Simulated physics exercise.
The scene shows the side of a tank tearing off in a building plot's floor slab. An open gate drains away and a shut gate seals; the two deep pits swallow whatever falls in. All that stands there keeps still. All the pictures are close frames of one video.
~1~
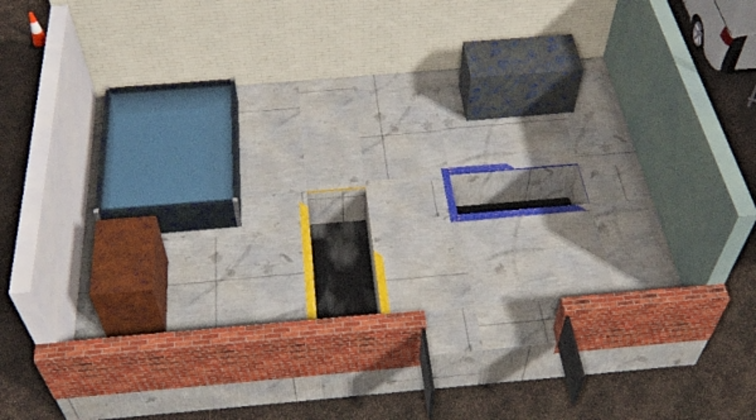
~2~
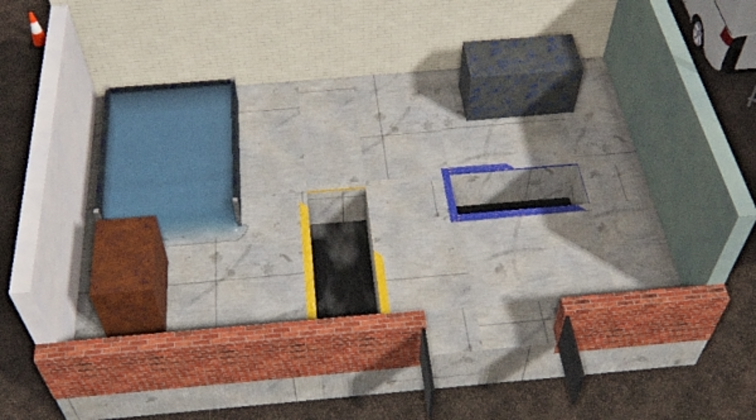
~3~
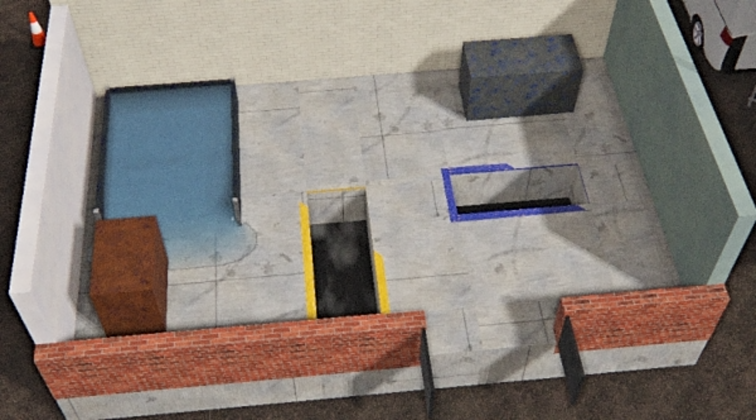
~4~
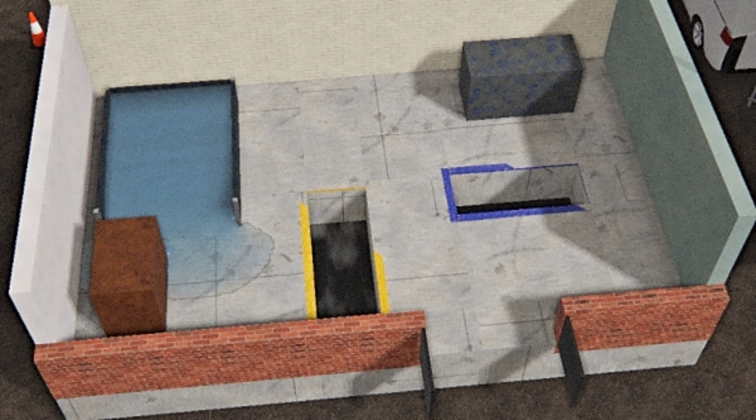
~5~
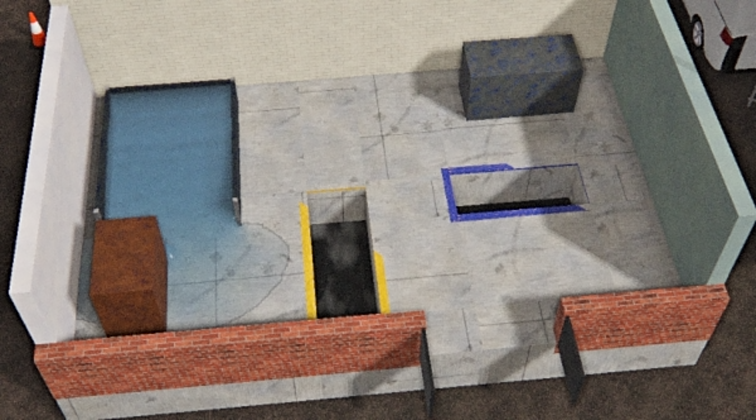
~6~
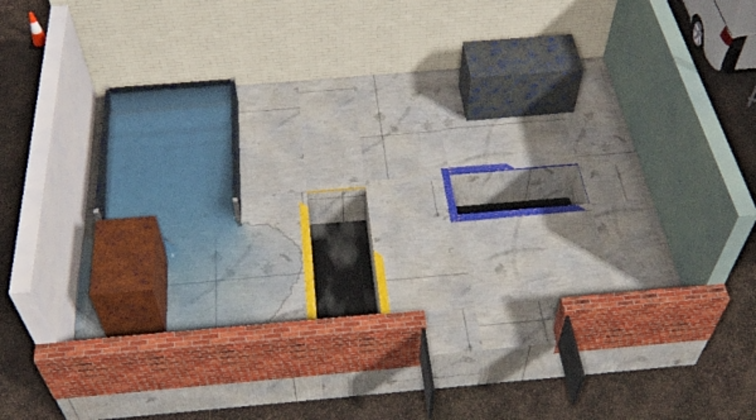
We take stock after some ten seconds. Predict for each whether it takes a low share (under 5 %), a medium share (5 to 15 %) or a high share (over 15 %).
Prediction: The gate takes a low share; the blue pit takes a low share; the yellow pit takes a high share.
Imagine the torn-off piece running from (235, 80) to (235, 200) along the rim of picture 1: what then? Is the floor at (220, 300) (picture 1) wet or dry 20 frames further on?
It would be unsoaked by then.
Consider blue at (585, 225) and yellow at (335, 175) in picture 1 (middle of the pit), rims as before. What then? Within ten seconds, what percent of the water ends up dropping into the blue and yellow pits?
Roughly, in per cent: Blue 20, yellow 6.
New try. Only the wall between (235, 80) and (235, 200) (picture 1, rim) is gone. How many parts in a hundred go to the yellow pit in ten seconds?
Yellow: 40 %.
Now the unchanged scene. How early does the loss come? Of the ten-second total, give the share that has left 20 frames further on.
Around 25 % of the total, roughly.
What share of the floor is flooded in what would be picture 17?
I'd estimate some 25 per cent.
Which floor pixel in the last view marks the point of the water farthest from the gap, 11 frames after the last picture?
I'd put it around (448, 337).
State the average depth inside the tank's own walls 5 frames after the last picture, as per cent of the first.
It comes to some 64 percent.
A moment on, water covers 20 % of the floor; the gate 0 %, the blue pit 0 %, the yellow pit 0 %.
Next, water covers 25 % of the floor; the gate 0 %, the blue pit 0 %, the yellow pit 3 %.
Then, water covers 40 % of the floor; the gate 0 %, the blue pit 0 %, the yellow pit 12 %.
Later, water covers 50 % of the floor; the gate 1 %, the blue pit 1 %, the yellow pit 30 %.
In the end, water covers 50 % of the floor; the gate 2 %, the blue pit 2 %, the yellow pit 43 %.
